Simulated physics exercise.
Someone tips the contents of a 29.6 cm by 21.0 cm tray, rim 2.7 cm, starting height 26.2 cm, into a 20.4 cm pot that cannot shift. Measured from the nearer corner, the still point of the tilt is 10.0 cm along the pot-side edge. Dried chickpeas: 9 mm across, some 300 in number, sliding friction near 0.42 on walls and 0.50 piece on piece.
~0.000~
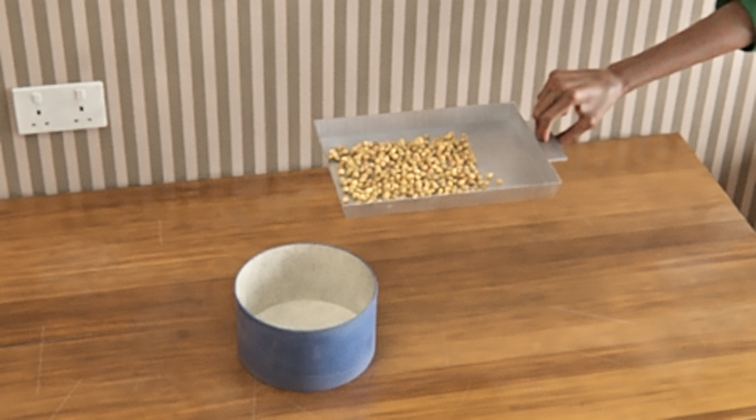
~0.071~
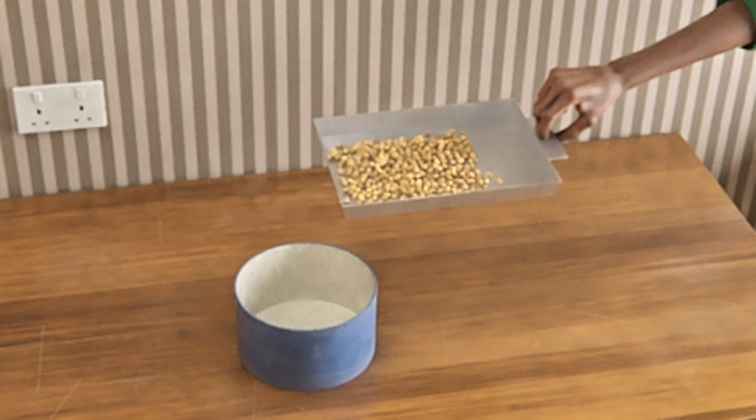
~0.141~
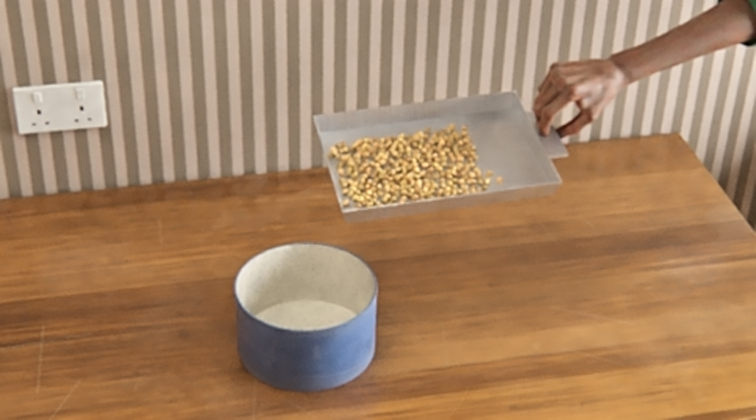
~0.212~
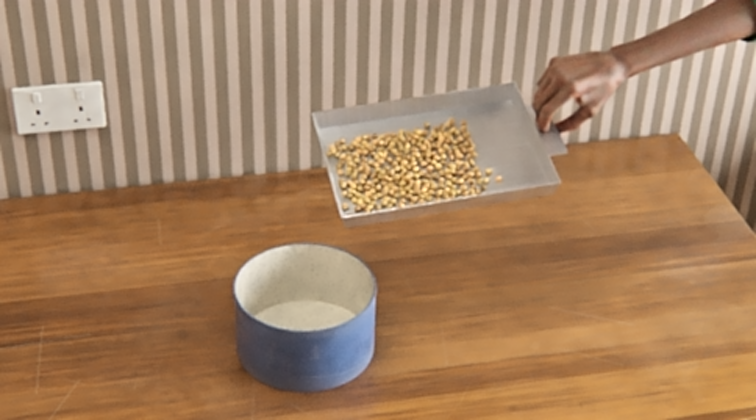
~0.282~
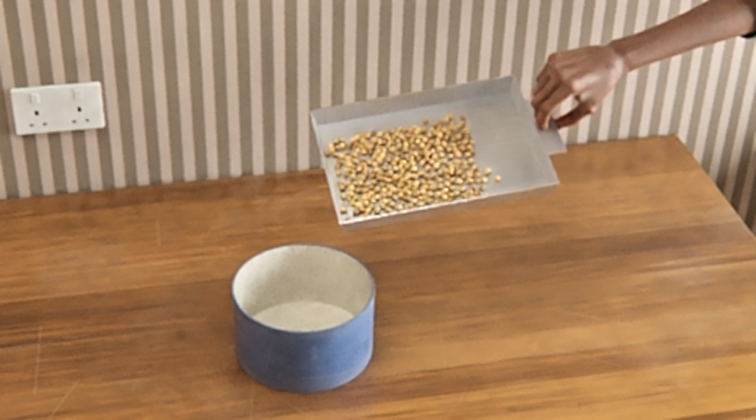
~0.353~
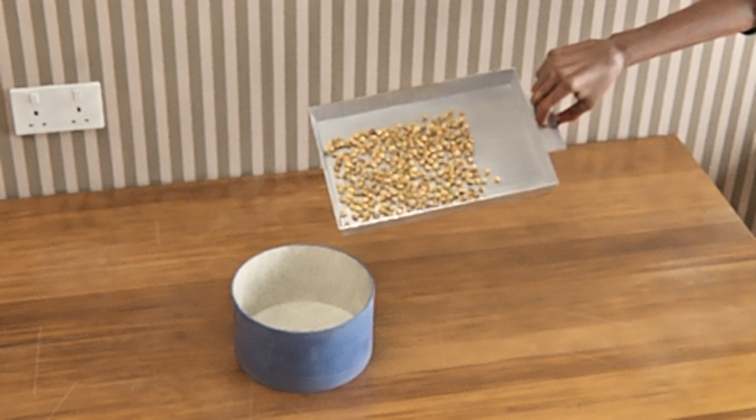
A hand gradually tilts a metal tray of dried chickpeas above a blue pot.
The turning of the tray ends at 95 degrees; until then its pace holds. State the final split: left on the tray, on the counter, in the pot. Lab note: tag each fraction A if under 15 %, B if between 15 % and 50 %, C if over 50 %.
Tray = A, counter = B, pot = C.
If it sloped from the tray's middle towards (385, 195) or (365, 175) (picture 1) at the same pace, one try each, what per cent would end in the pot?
Estimate: Some 100 % and some 80 % respectively.
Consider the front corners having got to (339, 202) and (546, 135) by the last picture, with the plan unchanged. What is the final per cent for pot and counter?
That works out as pot 60 and counter 40.
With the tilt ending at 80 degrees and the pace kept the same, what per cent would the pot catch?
Roughly 0 %.
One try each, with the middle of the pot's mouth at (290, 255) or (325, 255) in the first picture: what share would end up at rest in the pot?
Near 5 and 50 percent, one try each.
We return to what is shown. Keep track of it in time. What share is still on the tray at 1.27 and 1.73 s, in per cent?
In turn: 100, 30.
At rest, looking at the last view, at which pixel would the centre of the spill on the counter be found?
Middle of the spill at rest: Roughly (393, 376).
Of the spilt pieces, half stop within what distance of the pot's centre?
Some 16 centimetres.
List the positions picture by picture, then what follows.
Tray tilt 0 degrees, front corners at (347, 202) and (555, 180); middle of the pieces at (409, 170); pot at (306, 285), in the first picture.
Tray tilt 1 degrees, front corners at (347, 203) and (555, 179); middle of the pieces at (409, 169), in the second picture.
Tray tilt 5 degrees, front corners at (347, 208) and (555, 179), lowest corner left front; middle of the pieces at (409, 169), in the third picture.
Tray tilt 10 degrees, front corners at (346, 213) and (555, 180), lowest corner left front; middle of the pieces at (409, 168), in the fourth picture.
Tray tilt 14 degrees, front corners at (344, 219) and (553, 180), lowest corner left front; middle of the pieces at (407, 167), in the fifth picture.
Tray tilt 19 degrees, front corners at (343, 224) and (552, 180), lowest corner left front; middle of the pieces at (406, 168); pot at (303, 286). Its pace works out near 65 degrees a second, in the sixth picture.
Then, at 0.91 s, tilt 55 degrees; the tray holds 100 %, the pot 0 %.
Then, at 1.27 s, tilt 79 degrees; the tray holds 100 %, the pot 0 %.
Then, at 1.73 s, tilt 95 degrees; the tray holds 30 %, the pot 35 %.
By 2.9 s all is still; tray 0 %, counter 35 %, pot 65 %.
